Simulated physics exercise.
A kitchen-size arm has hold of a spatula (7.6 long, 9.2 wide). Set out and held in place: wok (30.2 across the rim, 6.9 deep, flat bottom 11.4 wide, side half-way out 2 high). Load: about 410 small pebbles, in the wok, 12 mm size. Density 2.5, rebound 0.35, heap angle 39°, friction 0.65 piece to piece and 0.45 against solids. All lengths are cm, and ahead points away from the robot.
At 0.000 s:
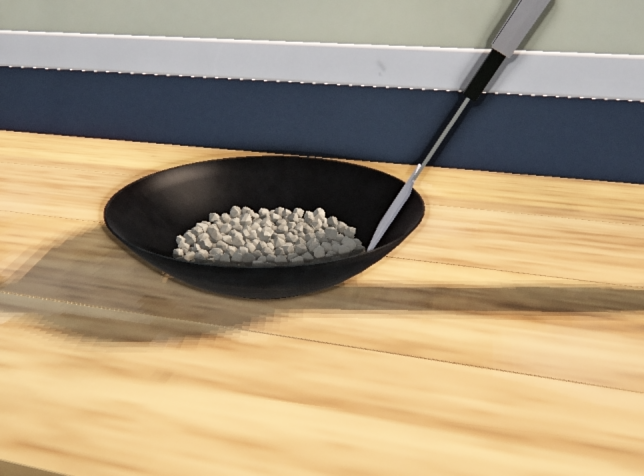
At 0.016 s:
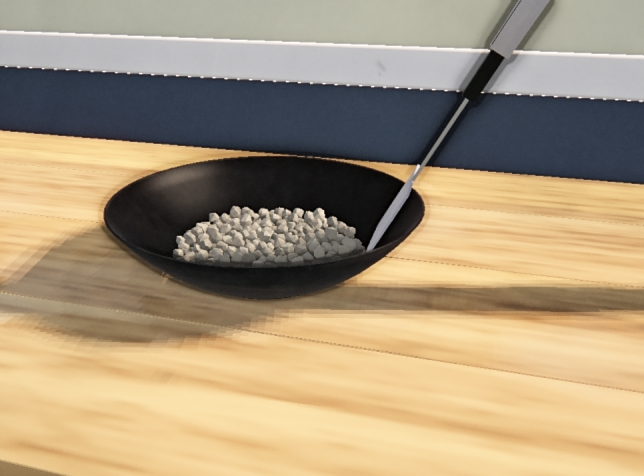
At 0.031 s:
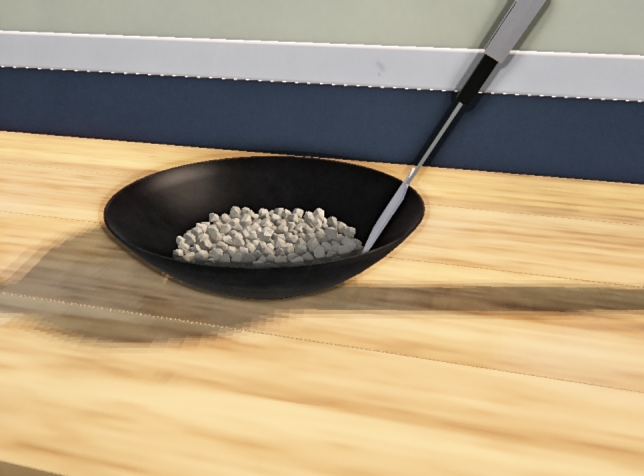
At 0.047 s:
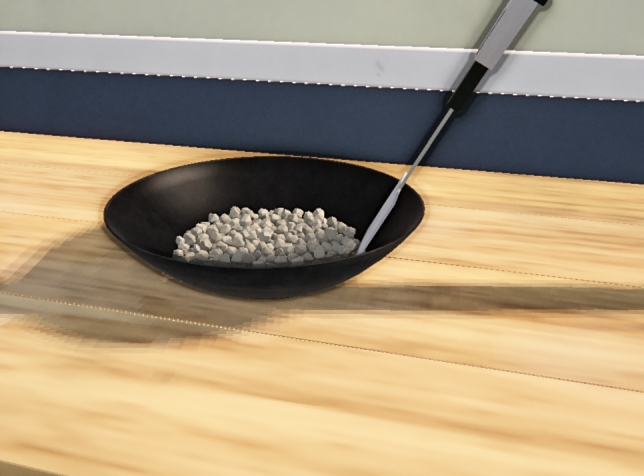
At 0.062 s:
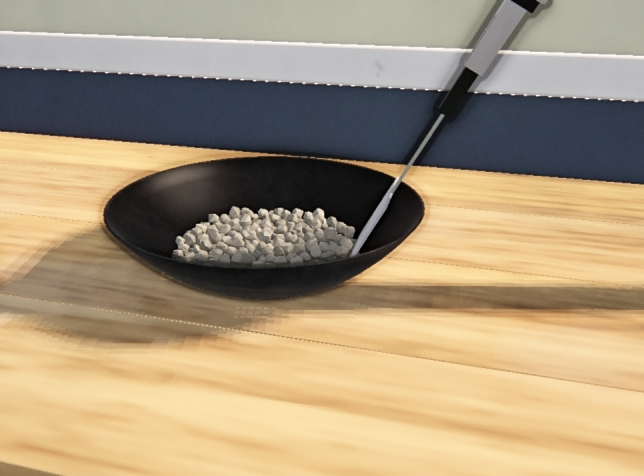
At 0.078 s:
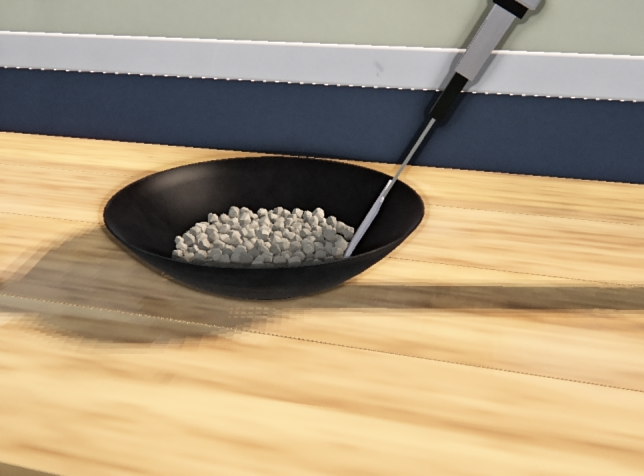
A spatula leaning into a black wok on a wooden counter slid slowly down and to the left along the inside, edging up to the heap of small pale pebbles, which barely moved.
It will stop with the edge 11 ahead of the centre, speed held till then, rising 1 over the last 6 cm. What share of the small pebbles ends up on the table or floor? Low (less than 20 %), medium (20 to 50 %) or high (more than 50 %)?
Answer: Medium; 20 to 50 % of the small pebbles finish on the table or floor.
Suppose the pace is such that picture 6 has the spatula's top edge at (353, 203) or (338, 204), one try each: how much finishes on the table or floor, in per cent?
Some 50 and 55 per cent.
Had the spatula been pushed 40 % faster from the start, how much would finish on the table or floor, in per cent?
In that case some 40 per cent.
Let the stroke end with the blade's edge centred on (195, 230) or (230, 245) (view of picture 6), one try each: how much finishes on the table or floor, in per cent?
About 15 and 5 per cent.
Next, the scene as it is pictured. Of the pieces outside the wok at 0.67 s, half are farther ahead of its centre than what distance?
Some 22 cm.
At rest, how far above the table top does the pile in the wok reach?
Some 9.0 cm.
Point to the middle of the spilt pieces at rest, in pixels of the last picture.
Near (79, 235).
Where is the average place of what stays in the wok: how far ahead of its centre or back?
About 5.0 cm ahead.
By 0.23 s, sloping 62°, highest piece 19 above the table; 406 in the wok, 4 on the blade or in flight.
By 0.39 s, sloping 62°, highest piece 32 above the table; 394 in the wok, 1 on the table or floor, 15 on the blade or in flight.
By 0.67 s, sloping 62°, highest piece 9 above the table; 258 in the wok, 145 on the table or floor, 7 on the blade or in flight.
By 1.72 s, sloping 62°, highest piece 8 above the table; 258 in the wok, 152 on the table or floor.
Final count, 258 in the wok, 152 on the table or floor. That is 37 % on the table or floor.
